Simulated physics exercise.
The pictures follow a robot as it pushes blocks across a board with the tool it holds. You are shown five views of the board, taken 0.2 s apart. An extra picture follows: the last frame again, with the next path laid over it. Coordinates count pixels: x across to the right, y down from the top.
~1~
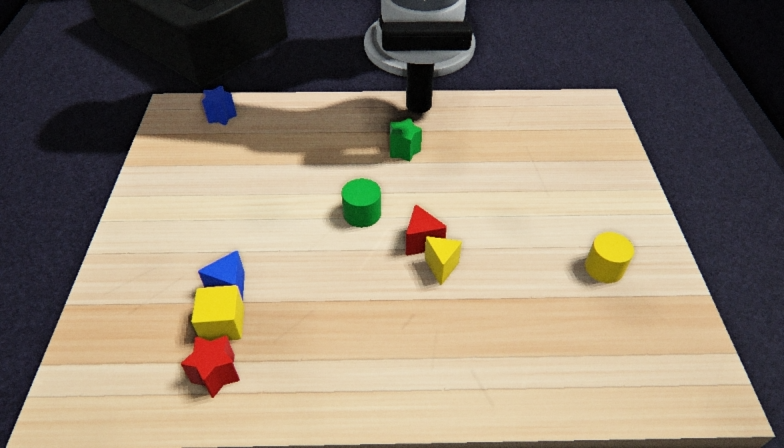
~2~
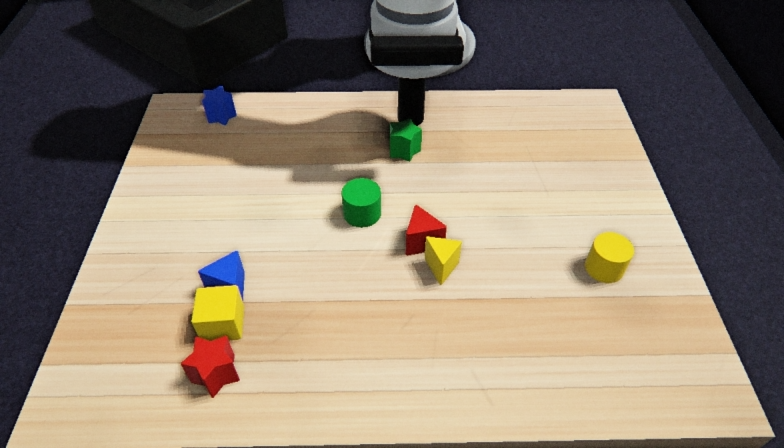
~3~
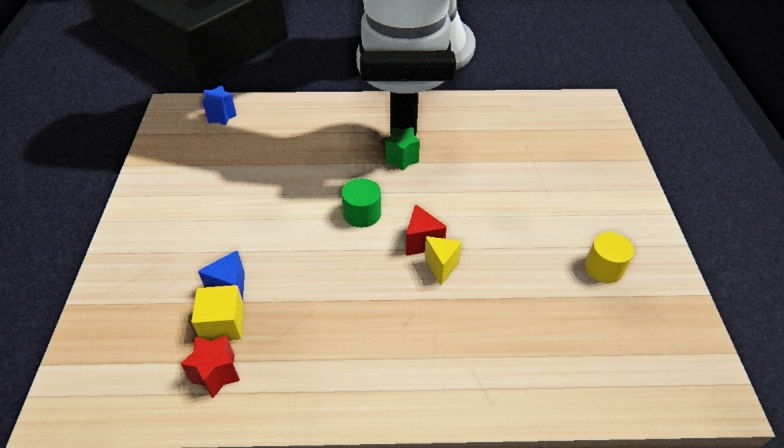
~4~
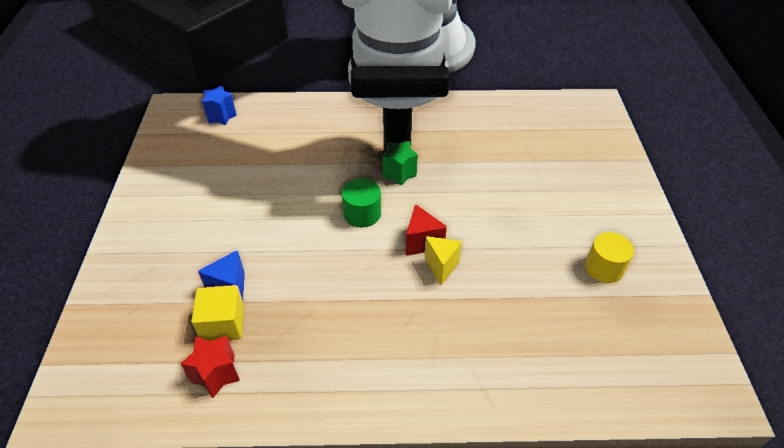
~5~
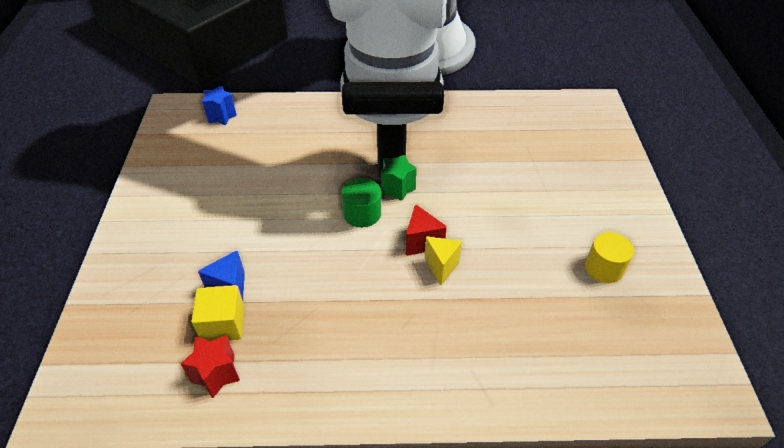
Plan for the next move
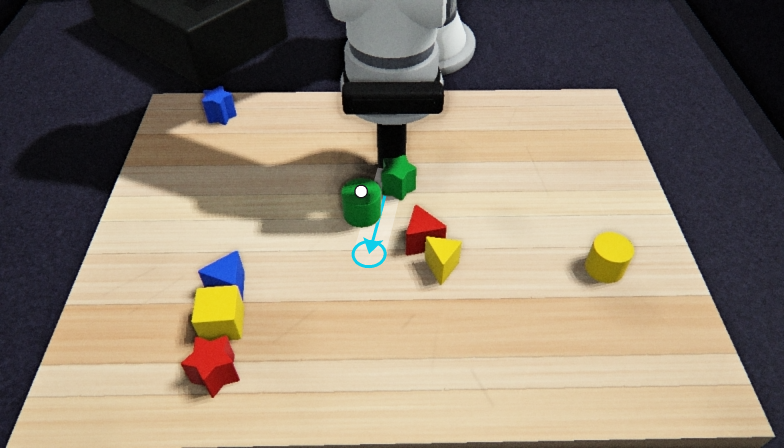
The footage shows a robotic arm above a wooden board scattered with colored blocks; its dark tool moves down to the green star-shaped block and pushes it a short way toward the viewer, near the green cylinder, while the other blocks stay still.
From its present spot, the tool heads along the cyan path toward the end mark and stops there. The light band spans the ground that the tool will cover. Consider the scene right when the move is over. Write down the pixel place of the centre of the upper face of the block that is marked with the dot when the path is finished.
Most likely (336, 215).
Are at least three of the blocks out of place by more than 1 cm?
I expect not.
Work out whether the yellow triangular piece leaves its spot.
Stays put.
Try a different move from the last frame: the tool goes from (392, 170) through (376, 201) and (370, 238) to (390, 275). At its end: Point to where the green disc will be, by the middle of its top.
It should be at (334, 229) by then.
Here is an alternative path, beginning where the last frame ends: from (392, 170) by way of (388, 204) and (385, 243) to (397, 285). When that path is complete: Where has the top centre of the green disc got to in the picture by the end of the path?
It sits at (348, 206).
Drawn move, from (392, 170) directly to (369, 254); the dot is on the green disc.
The first path, step by step. One third of the way, tool (385, 187); green star-shaped block (401, 191), turned 20° anticlockwise.
Two thirds of the way, tool (377, 215); green disc (342, 210); green star-shaped block (408, 203), turned 70° anticlockwise; red triangular piece (427, 224), turned 20° clockwise.
At the end, tool (369, 246); green disc (336, 215); green star-shaped block (408, 203), turned 75° anticlockwise; red triangular piece (427, 224), turned 20° clockwise; yellow triangular piece still.
